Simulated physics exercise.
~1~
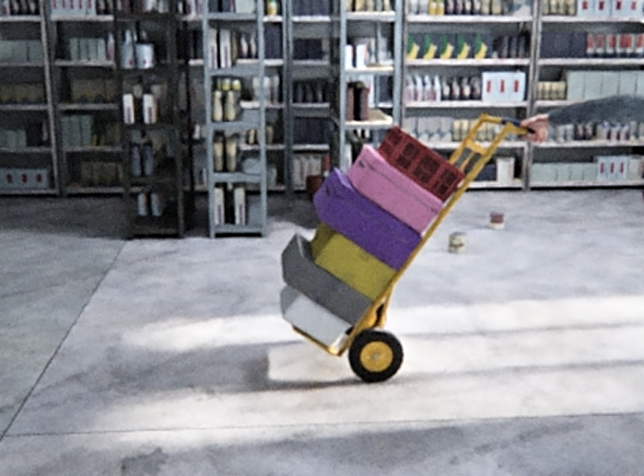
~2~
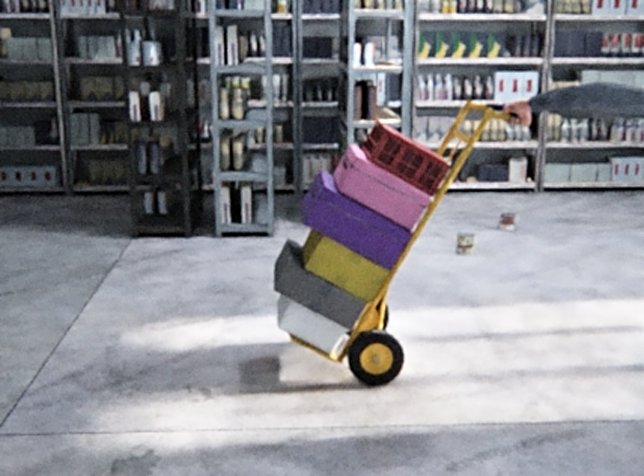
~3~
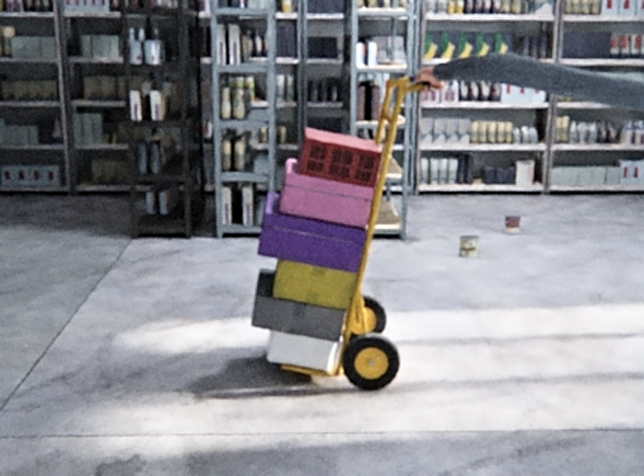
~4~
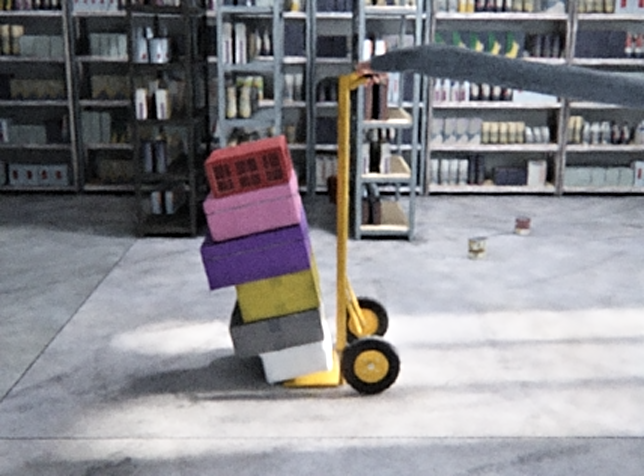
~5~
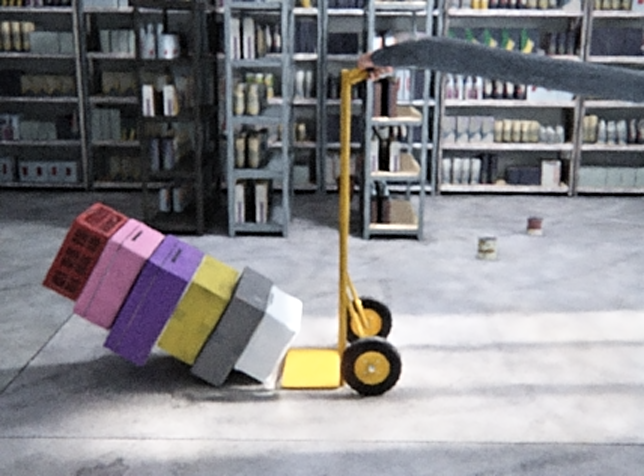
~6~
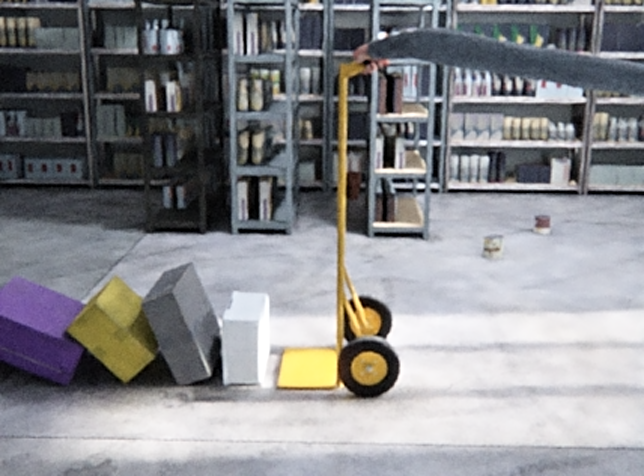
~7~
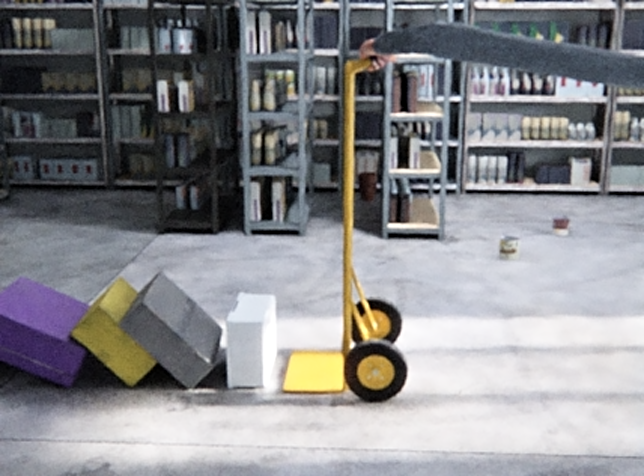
In a storeroom, a hand swings a loaded sack truck upright and its stack topples left.
